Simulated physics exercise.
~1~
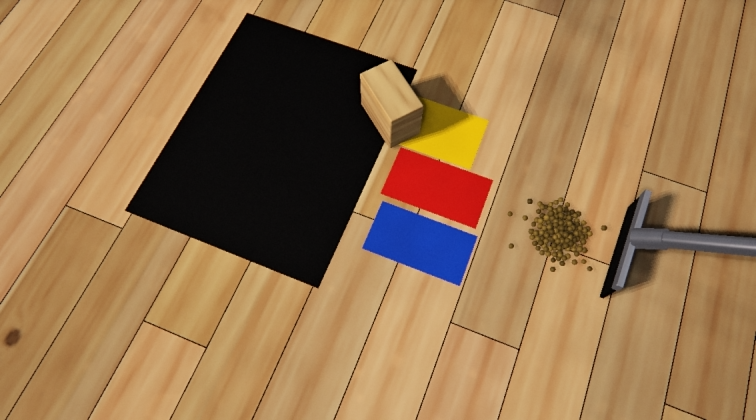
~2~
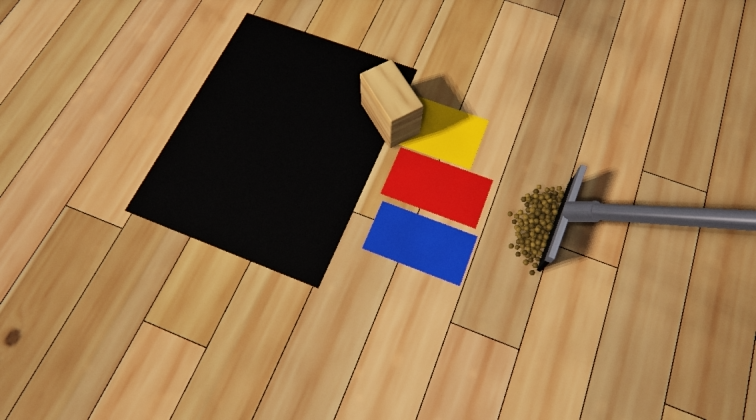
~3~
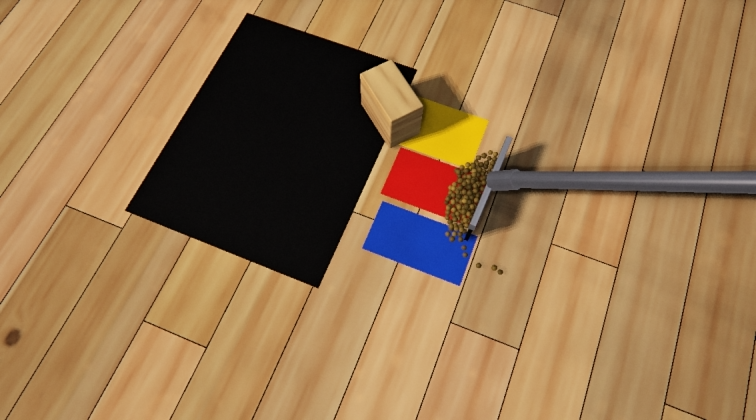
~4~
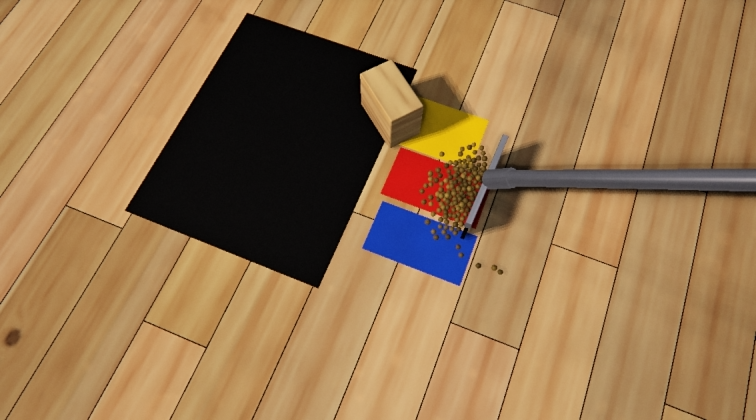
A squeegee pushes a pile of lentils left and stops, leaving them mostly on the red mat.
